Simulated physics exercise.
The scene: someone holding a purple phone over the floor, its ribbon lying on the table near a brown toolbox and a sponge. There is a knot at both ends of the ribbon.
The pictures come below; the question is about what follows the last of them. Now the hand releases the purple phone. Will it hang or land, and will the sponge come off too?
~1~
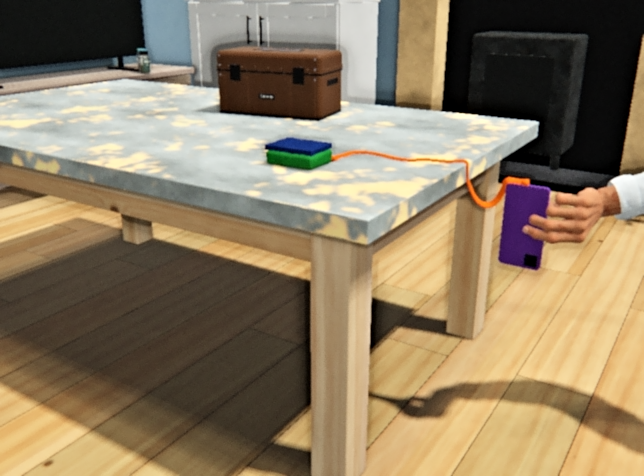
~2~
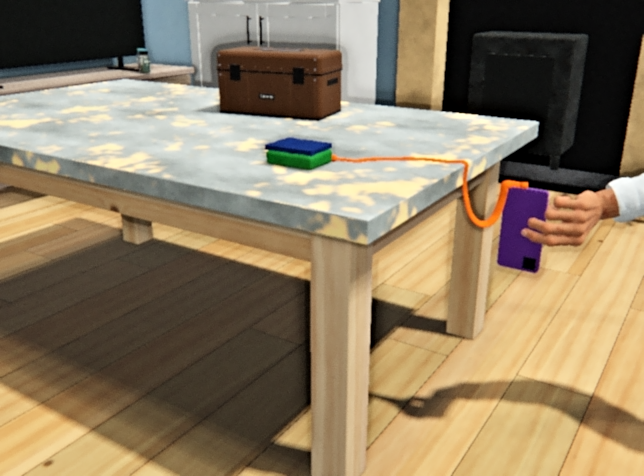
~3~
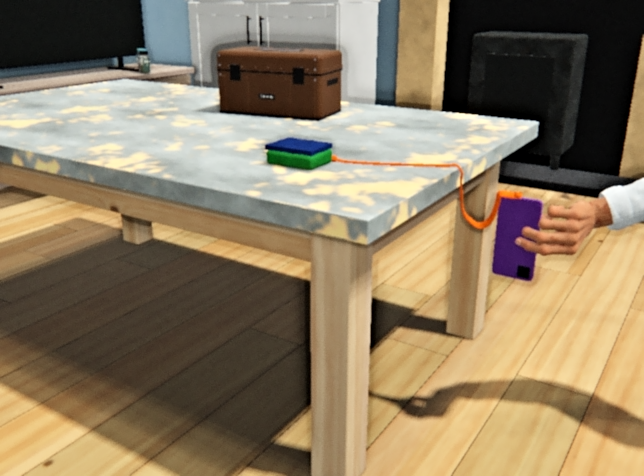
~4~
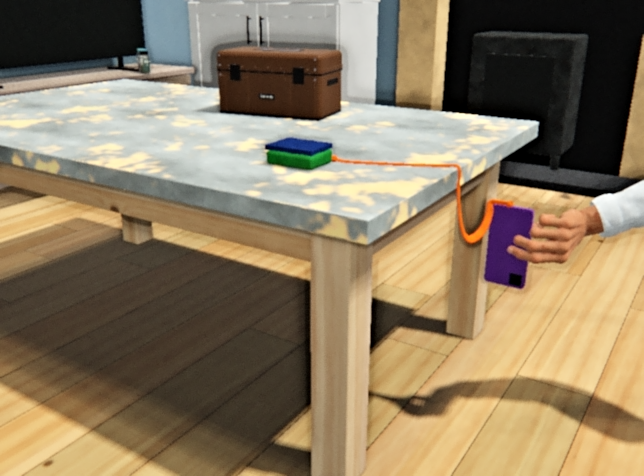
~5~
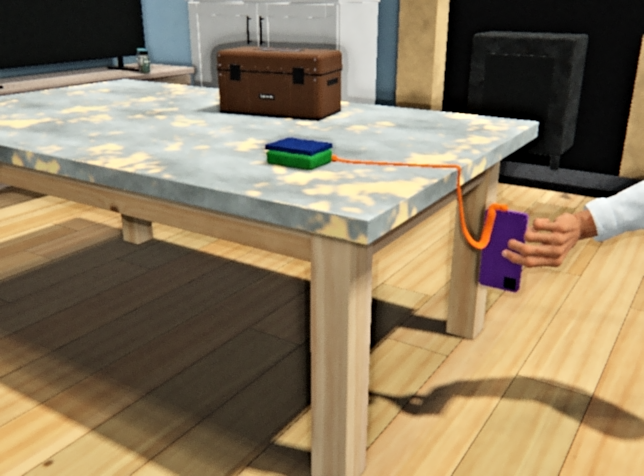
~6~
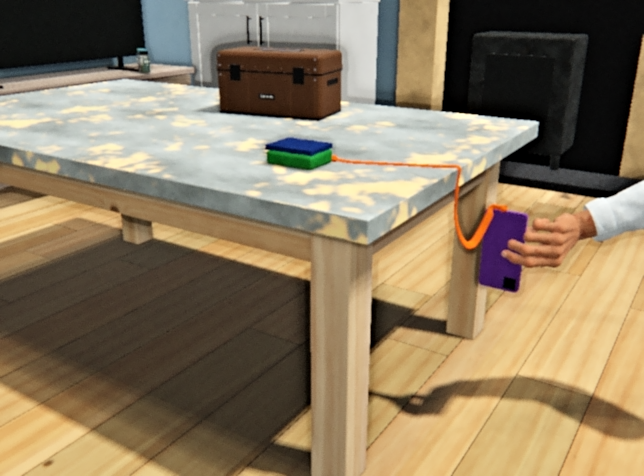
My prediction: The purple phone touches down; the sponge goes over too.
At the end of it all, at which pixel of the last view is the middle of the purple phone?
It ends up near (514, 456).
Then, 0.34 s after the last picture, phone on the floor near (494, 389); toolbox unmoved; sponge tugged along near (461, 160).
Then, 0.60 s after the last picture, phone on the floor near (514, 457); toolbox unmoved; sponge down on the floor.
At rest, phone on the floor near (514, 457); toolbox unmoved; sponge down on the floor. The purple phone drops all the way and the sponge is dragged off.
